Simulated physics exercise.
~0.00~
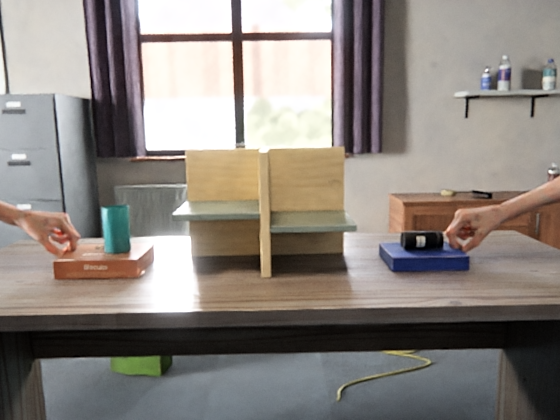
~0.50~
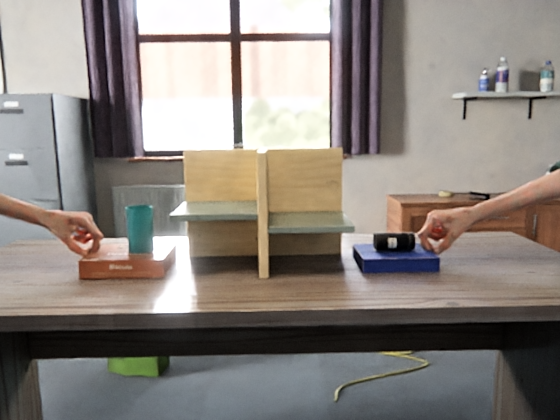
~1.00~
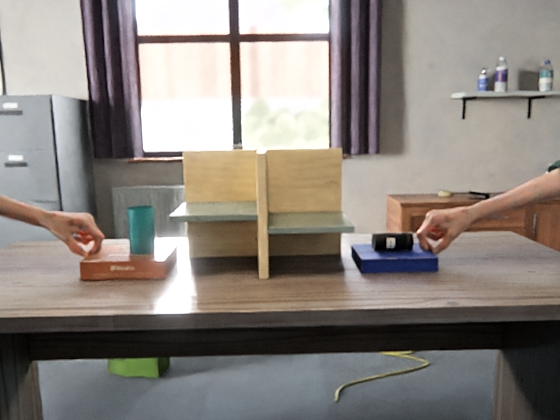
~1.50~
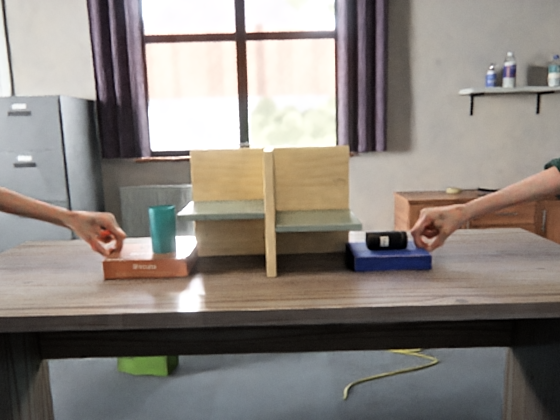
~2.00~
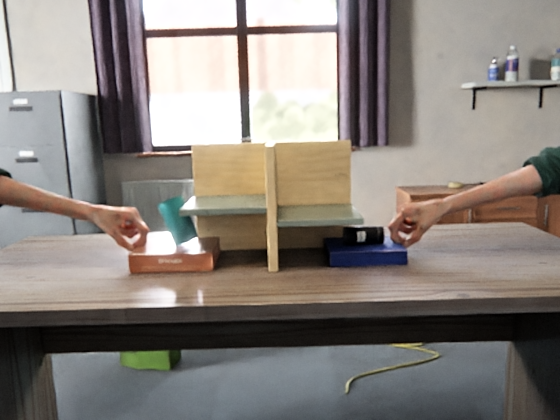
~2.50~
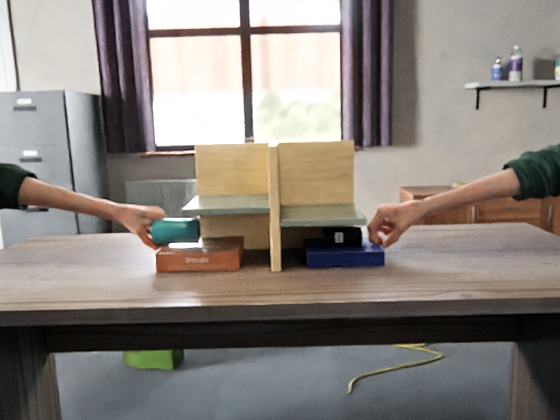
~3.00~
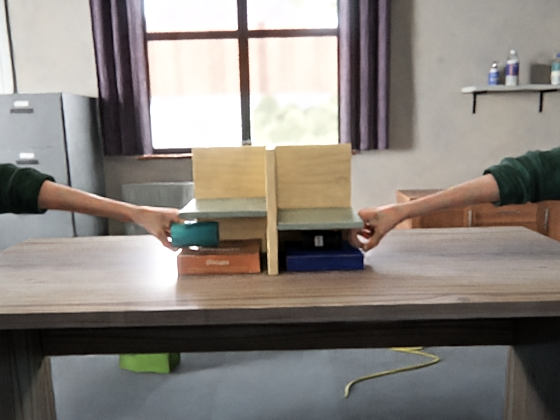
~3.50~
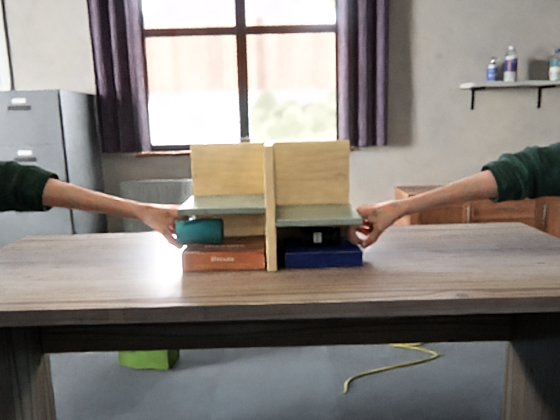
Turquoise beaker tipping onto its side against a low shelf as hands slide orange and blue slabs inward, black shaker passing beneath.
